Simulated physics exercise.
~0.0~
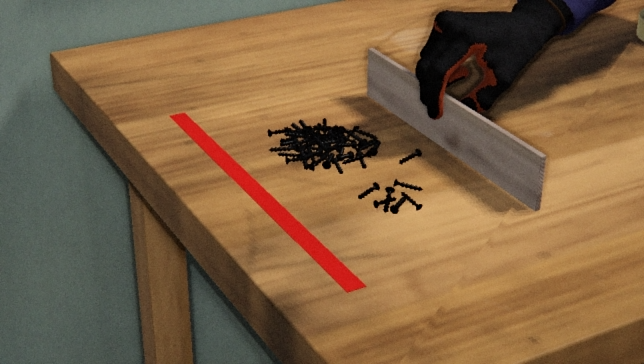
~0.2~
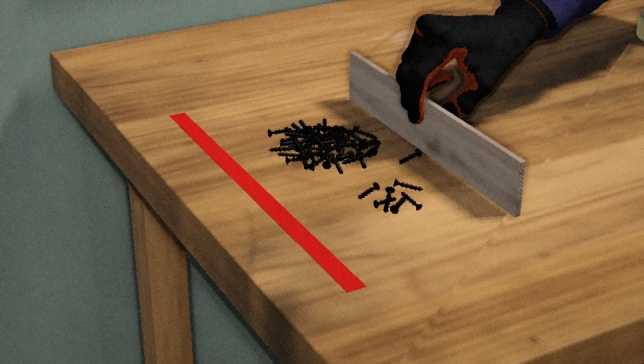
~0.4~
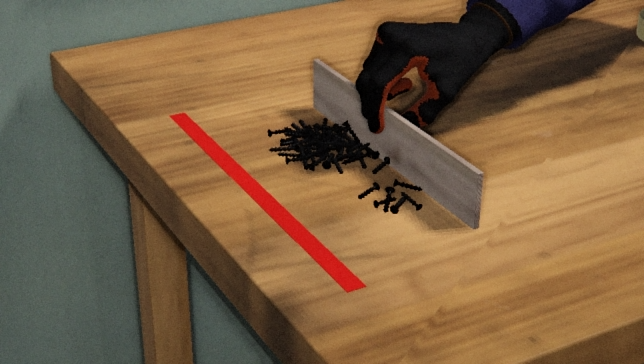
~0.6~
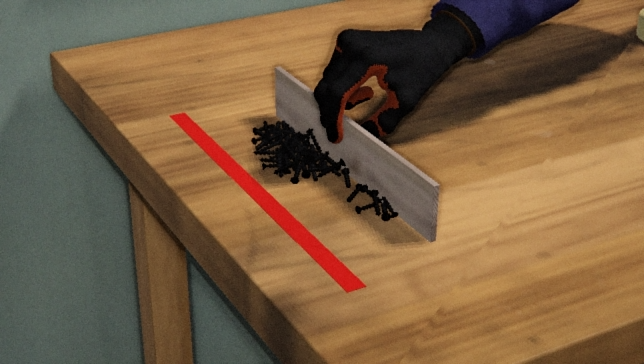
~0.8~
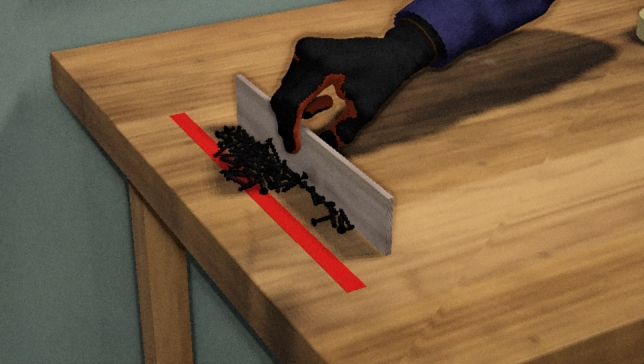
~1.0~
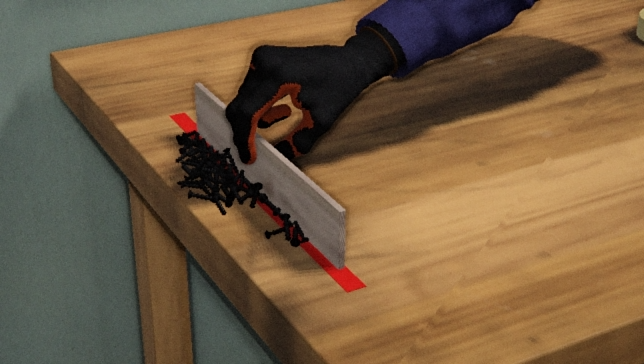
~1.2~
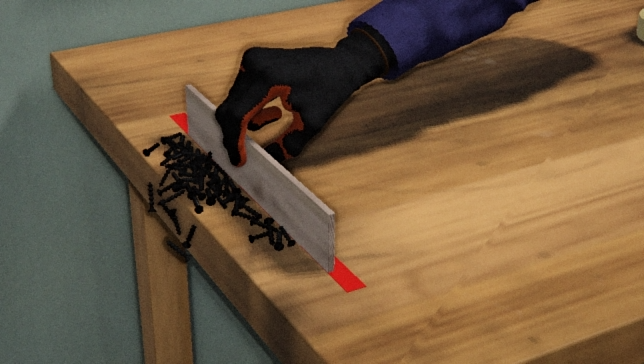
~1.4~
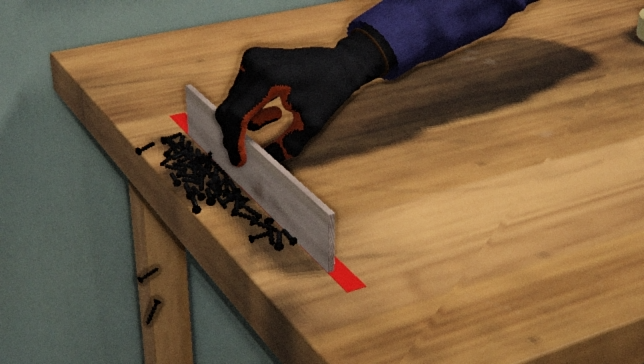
On a wooden table with a strip of red tape near its left edge, a black-gloved hand holds a flat strip of wood upright behind a large pile of dark screws and a smaller scatter nearer the viewer. The hand slides the wood left, reaching the large pile and then gathering up the small group. Both are pushed across the tape toward the edge. The wood stops at the tape, and several screws from the larger pile tip over the edge and fall past the table leg. The smaller group and most of the pile remain on top.
